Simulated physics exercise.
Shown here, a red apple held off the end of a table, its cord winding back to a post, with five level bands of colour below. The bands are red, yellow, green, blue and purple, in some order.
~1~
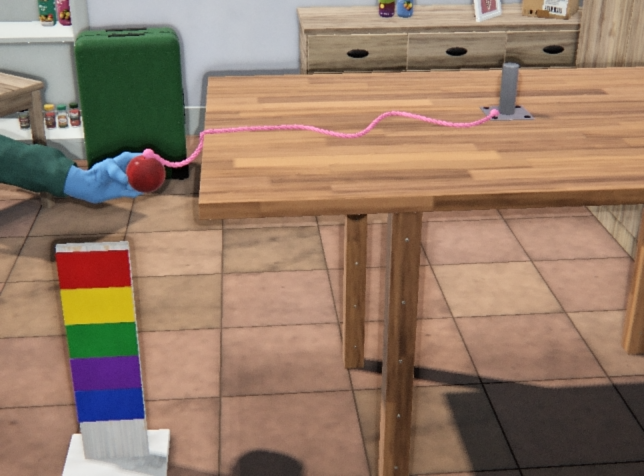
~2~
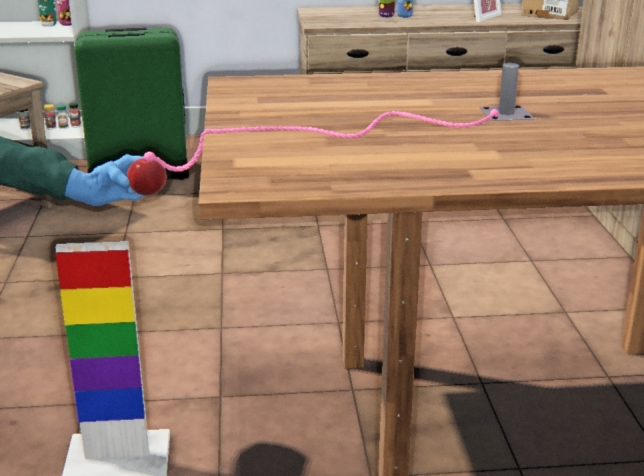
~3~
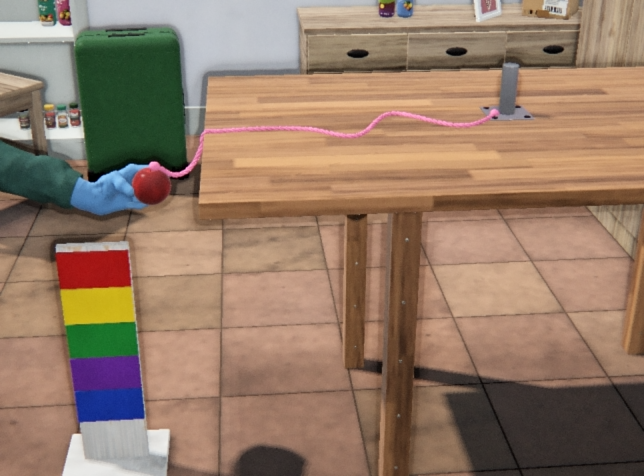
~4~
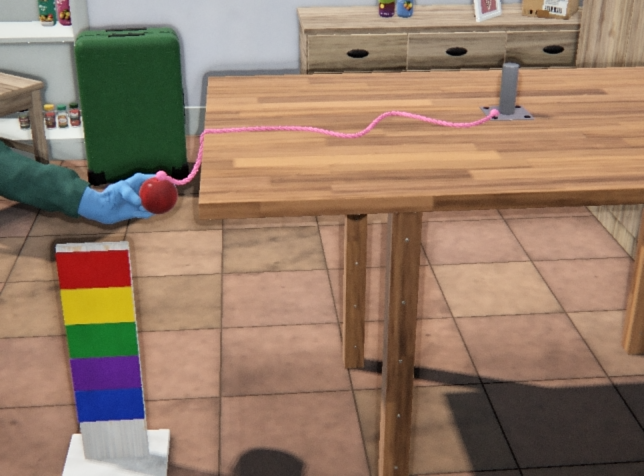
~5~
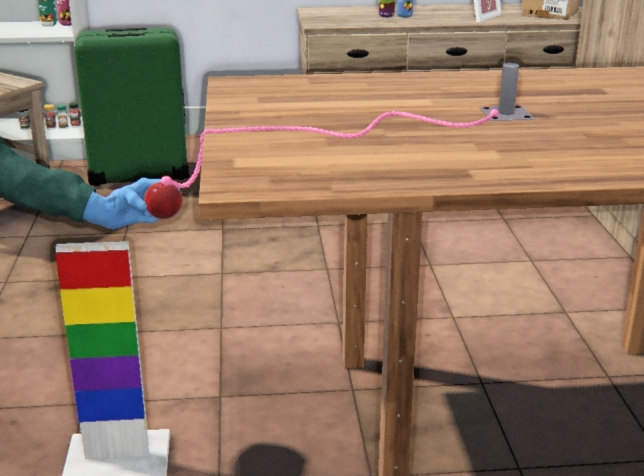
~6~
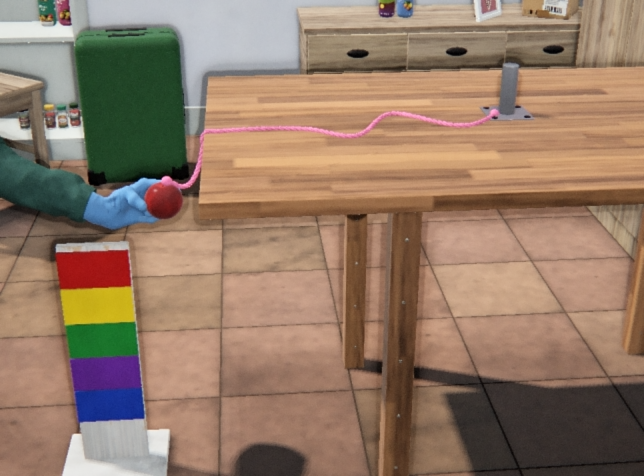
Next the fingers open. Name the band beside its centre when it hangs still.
Its middle rests at the yellow band.
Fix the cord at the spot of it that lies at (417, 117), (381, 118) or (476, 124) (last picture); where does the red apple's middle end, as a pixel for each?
The places are (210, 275), (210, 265) and (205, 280).
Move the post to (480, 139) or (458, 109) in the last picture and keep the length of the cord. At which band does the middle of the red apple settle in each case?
In that order: Green; green.
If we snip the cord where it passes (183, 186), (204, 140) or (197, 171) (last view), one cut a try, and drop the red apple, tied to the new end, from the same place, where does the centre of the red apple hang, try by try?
In that order: (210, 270), (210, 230) and (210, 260).
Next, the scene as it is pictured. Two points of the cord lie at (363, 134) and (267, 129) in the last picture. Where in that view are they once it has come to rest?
Near (295, 126) and (204, 149).
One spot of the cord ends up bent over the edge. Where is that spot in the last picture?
Near (280, 129).
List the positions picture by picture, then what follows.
The first picture shows red apple (146, 173); red (94, 271); yellow (98, 307); green (102, 341); purple (106, 374); blue (110, 406).
The second picture shows red apple (147, 176); cord through (476, 124) (409, 116) (366, 132) (293, 129) (214, 132).
The third picture shows red apple (151, 186).
The fourth picture shows red apple (159, 195); cord through (476, 124) (409, 116) (366, 132) (293, 129) (214, 132).
The fifth picture shows red apple (164, 200).
The sixth picture shows red apple (164, 200); cord through (476, 124) (409, 116) (366, 132) (293, 129) (214, 132).
Early on, apple near (208, 279); level with red.
Midway, apple near (205, 294); level with yellow.
Finally, apple near (207, 294); level with yellow. The yellow one.
